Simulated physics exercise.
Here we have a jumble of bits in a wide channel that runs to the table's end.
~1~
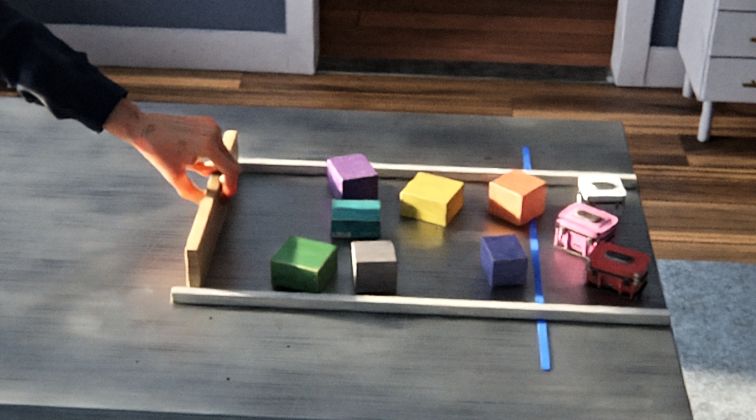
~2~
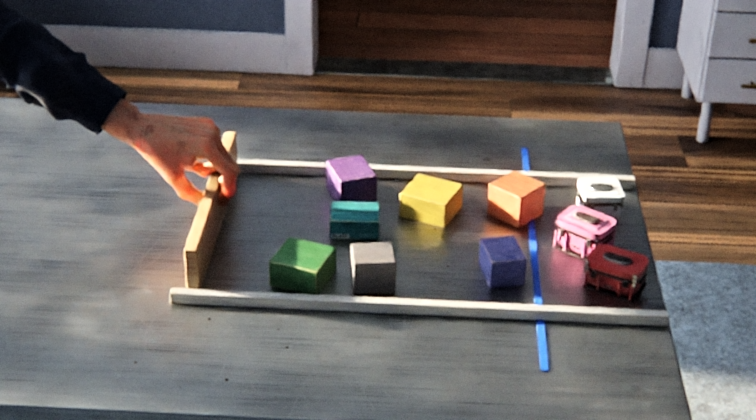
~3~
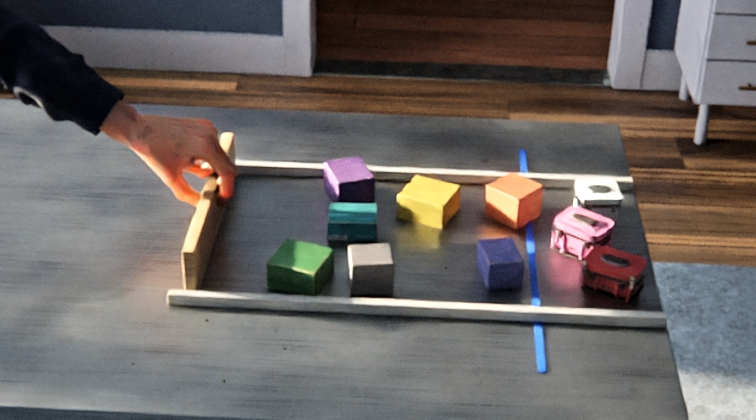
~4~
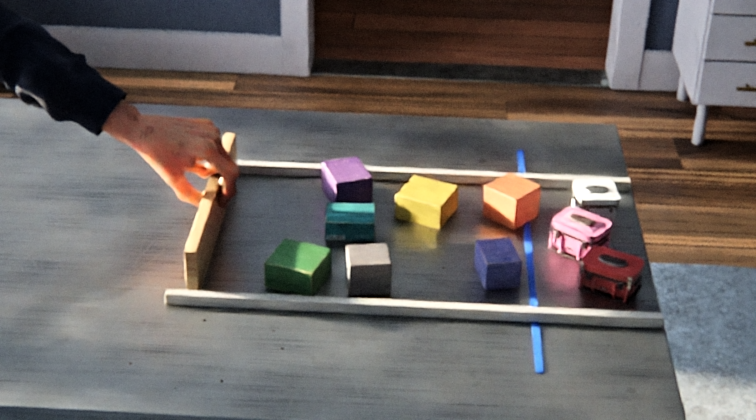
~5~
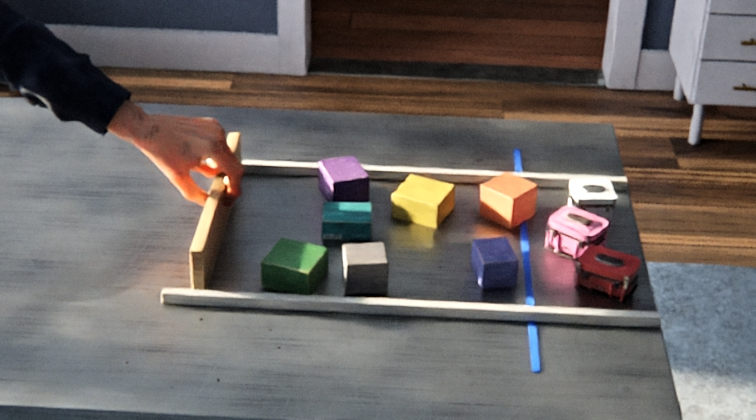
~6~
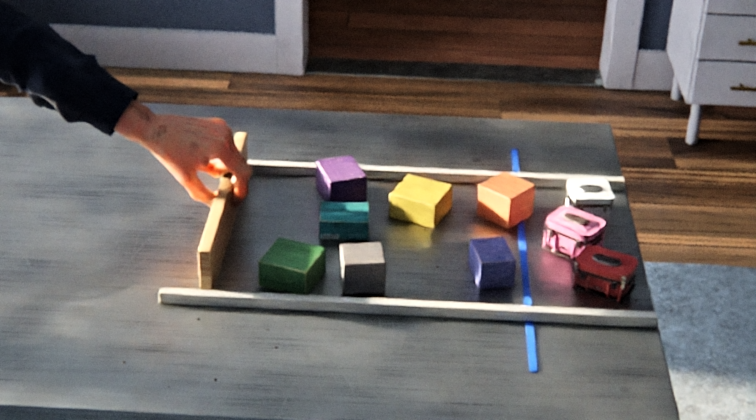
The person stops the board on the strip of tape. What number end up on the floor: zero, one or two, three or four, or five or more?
As it turns out, the number that fall off is one or two.
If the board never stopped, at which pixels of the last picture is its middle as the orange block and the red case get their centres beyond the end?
At (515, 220) for the orange block; at (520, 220) for the red case.
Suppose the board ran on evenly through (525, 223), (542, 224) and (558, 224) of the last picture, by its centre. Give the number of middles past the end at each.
In that order 3, 3 and 3.
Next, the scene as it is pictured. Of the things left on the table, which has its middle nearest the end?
The red case.
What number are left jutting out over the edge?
It comes to 1.
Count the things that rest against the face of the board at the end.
That makes 3.
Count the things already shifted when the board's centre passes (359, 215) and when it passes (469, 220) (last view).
5 and 8.
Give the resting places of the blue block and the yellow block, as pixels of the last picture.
First (599, 257), then (584, 207).
Soon after, none off yet; red case at rest near (606, 273); white case at rest near (589, 201); pink case at rest near (575, 234).
Then, none off yet; red case at rest near (606, 273); white case moved about its own width near (628, 200); pink case at rest near (575, 234).
At rest, the number that fall off is one or two; fallen, orange block and white case.
